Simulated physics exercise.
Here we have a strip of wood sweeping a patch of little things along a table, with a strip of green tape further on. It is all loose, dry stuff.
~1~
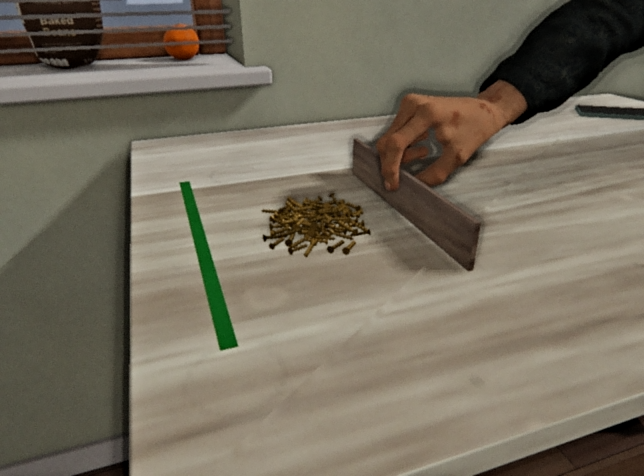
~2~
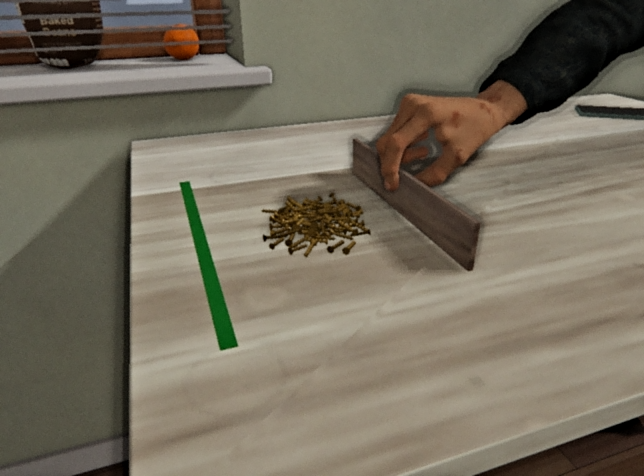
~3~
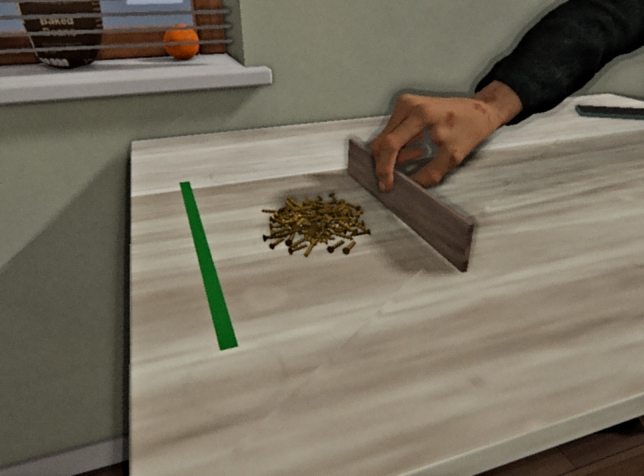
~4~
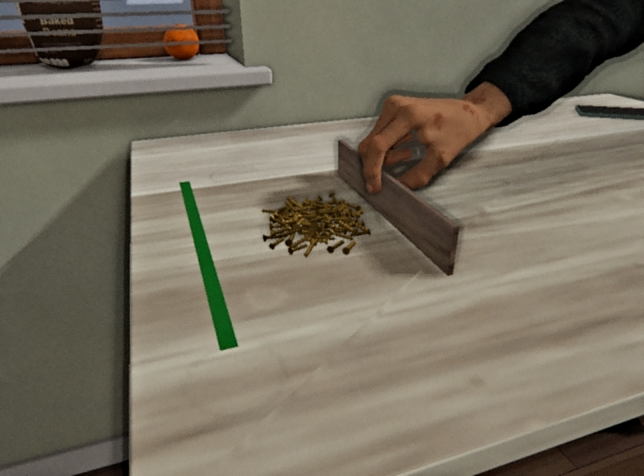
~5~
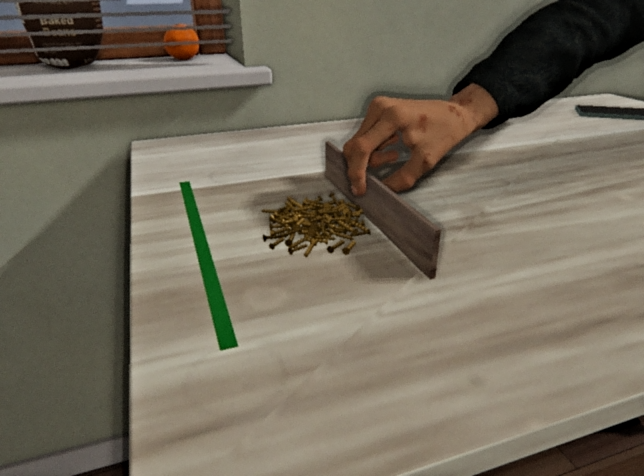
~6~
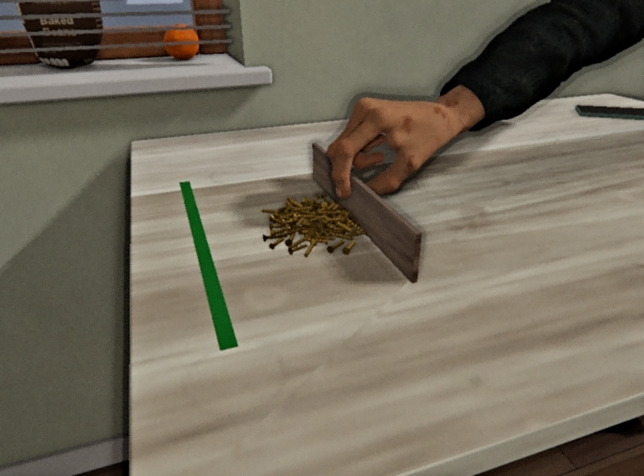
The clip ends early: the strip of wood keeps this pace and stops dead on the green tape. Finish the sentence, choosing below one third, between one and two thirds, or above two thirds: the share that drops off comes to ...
The share that drops off comes to below one third.
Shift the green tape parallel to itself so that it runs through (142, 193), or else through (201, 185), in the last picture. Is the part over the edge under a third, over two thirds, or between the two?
Try 1 - above two thirds; try 2 - below one third.
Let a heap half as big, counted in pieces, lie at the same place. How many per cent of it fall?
Something like 0 pieces in every hundred.
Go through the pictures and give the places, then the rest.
The first frame shows strip of wood near (462, 236), at rest; green tape near (186, 187), about a palm's width from the edge; edge at (130, 257); the heap near (316, 225), brass screws.
The second frame shows strip of wood near (462, 236), at rest.
The third frame shows strip of wood near (456, 237); the heap near (316, 225).
The fourth frame shows strip of wood near (442, 240).
The fifth frame shows strip of wood near (424, 243); the heap near (316, 225).
The sixth frame shows strip of wood near (406, 247); green tape near (186, 187); edge at (130, 257); the heap near (316, 225), a little pushed along.
Shortly afterwards, strip of wood still moving, near (272, 189); heap all on the table, its front near (214, 251).
Next, strip of wood stopped at the green tape; heap only a few over the edge.
Some moments later, strip of wood stopped at the green tape; heap near a quarter over the edge.
In the end, strip of wood stopped at the green tape; heap near a quarter over the edge.
